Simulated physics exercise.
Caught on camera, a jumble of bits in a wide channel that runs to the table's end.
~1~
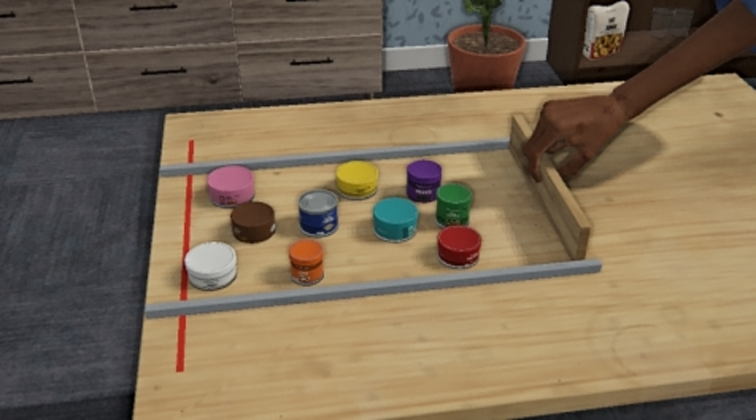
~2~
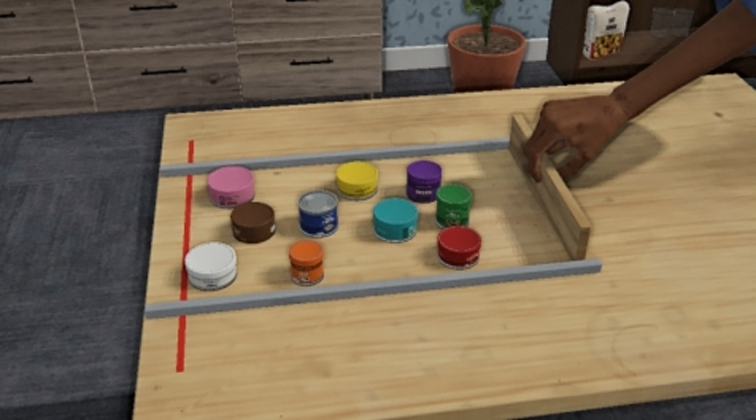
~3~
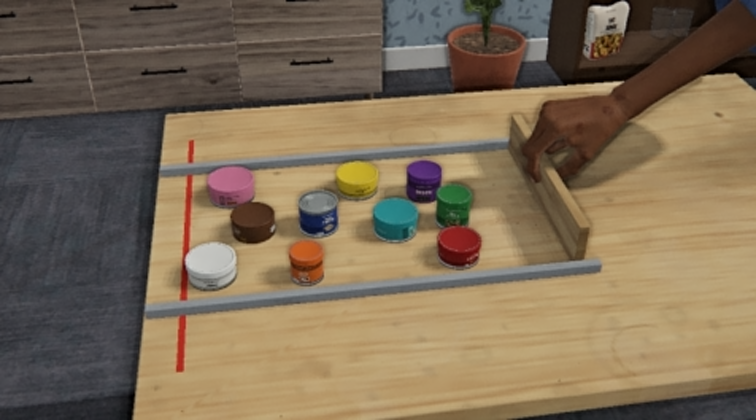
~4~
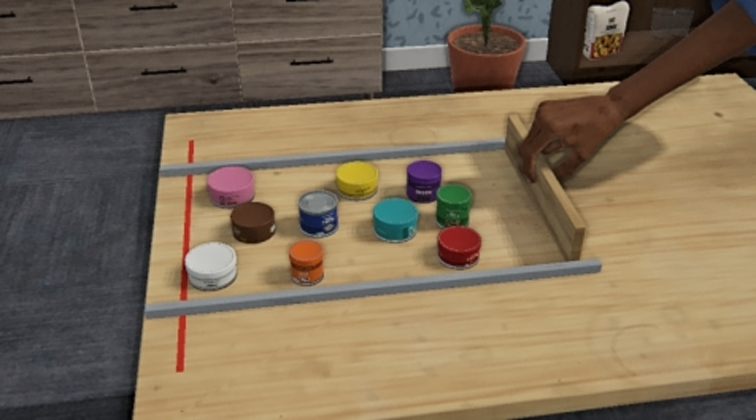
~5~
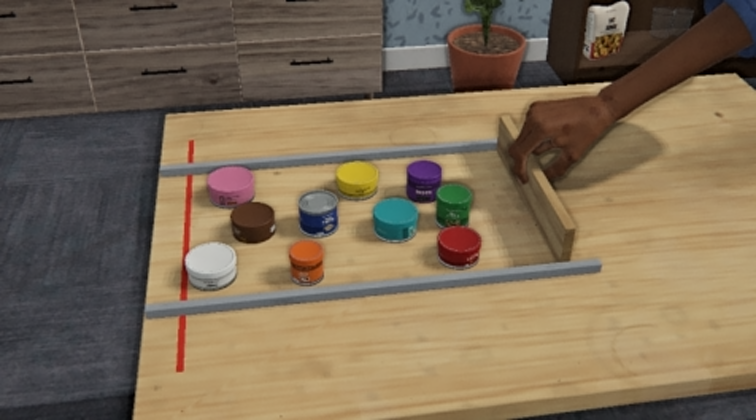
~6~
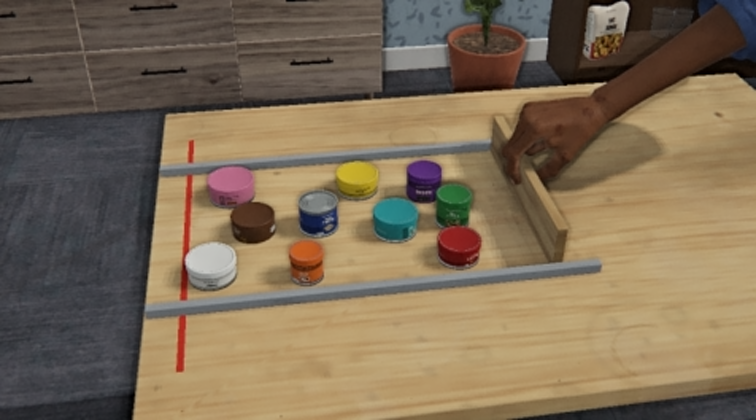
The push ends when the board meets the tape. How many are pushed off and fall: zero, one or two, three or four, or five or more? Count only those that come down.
Outcome: The number that fall off is five or more.
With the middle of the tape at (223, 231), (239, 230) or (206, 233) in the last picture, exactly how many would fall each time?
It would be 2, 1 and 3.
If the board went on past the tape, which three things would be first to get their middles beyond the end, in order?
In order: The brown tub, the white tin, the pink tin.
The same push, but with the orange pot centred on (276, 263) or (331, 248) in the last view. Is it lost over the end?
The orange pot is lost; comes down.
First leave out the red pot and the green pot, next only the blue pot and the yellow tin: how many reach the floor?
Fallen: 4, and 4 in the other try.
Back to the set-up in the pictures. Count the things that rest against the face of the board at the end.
4 of them.
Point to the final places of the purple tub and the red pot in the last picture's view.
Near (168, 206) and (161, 275).
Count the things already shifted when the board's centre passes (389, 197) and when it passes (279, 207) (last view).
At the one place 6, at the other 10.
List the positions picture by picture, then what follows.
White tin (212, 266); pink tin (231, 187); brown tub (253, 223); board (545, 183); tape (187, 235), in the first picture.
Pink tin (231, 187); purple tub (424, 182), in the second picture.
Brown tub (253, 223); orange pot (307, 263), in the third picture.
White tin (212, 267); green pot (453, 208), in the fourth picture.
Pink tin (231, 187); red pot (459, 248), in the fifth picture.
White tin (212, 267); pink tin (231, 187); brown tub (253, 223); board (525, 185); tape (187, 235), in the sixth picture.
Early on, none off yet; white tin at rest near (212, 267); pink tin at rest near (231, 187); brown tub at rest near (253, 223).
Finally, the number that fall off is five or more; lost, turquoise pot, blue pot, orange pot, brown tub, pink tin and white tin.
